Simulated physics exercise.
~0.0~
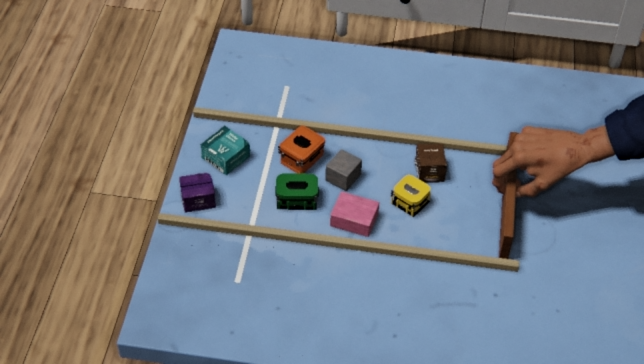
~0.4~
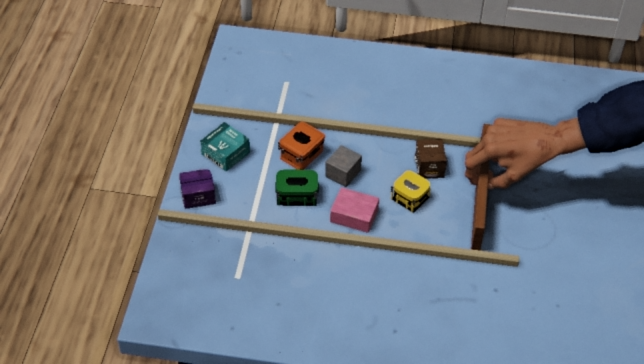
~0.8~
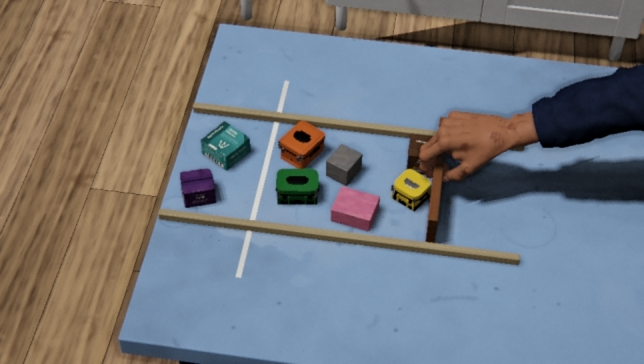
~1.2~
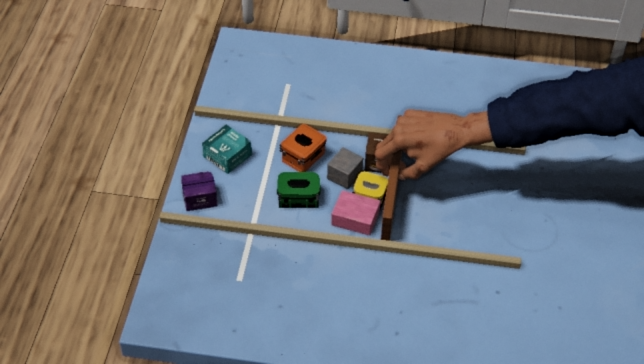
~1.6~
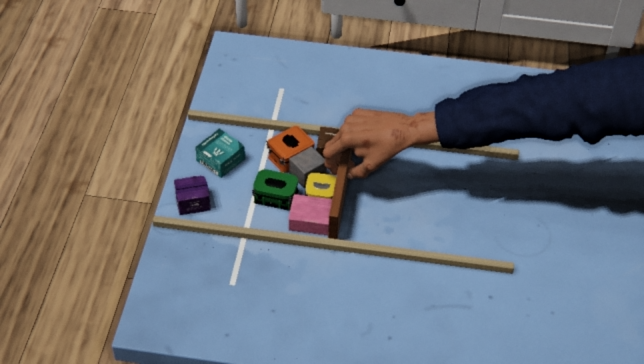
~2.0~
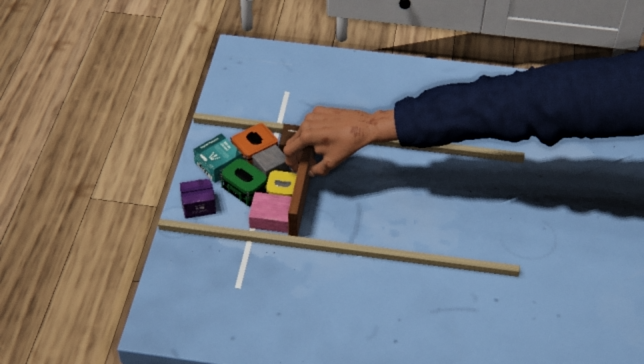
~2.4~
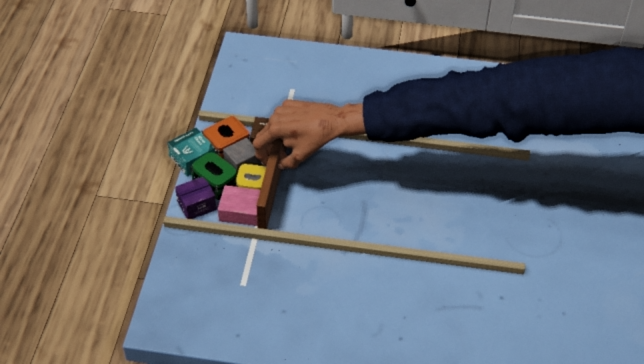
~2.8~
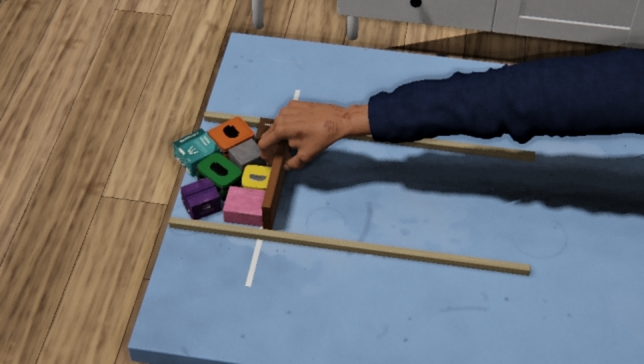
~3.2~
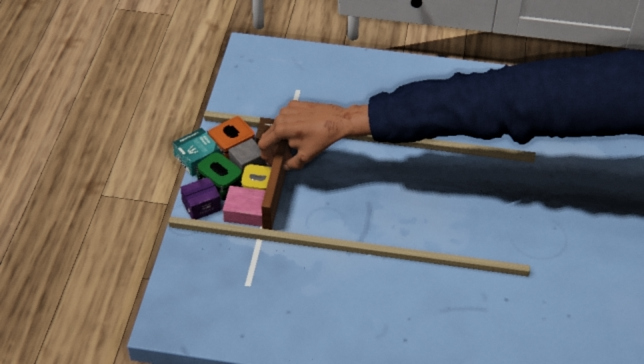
On a blue table, a hand slides a board left, bunching blocks near the edge.
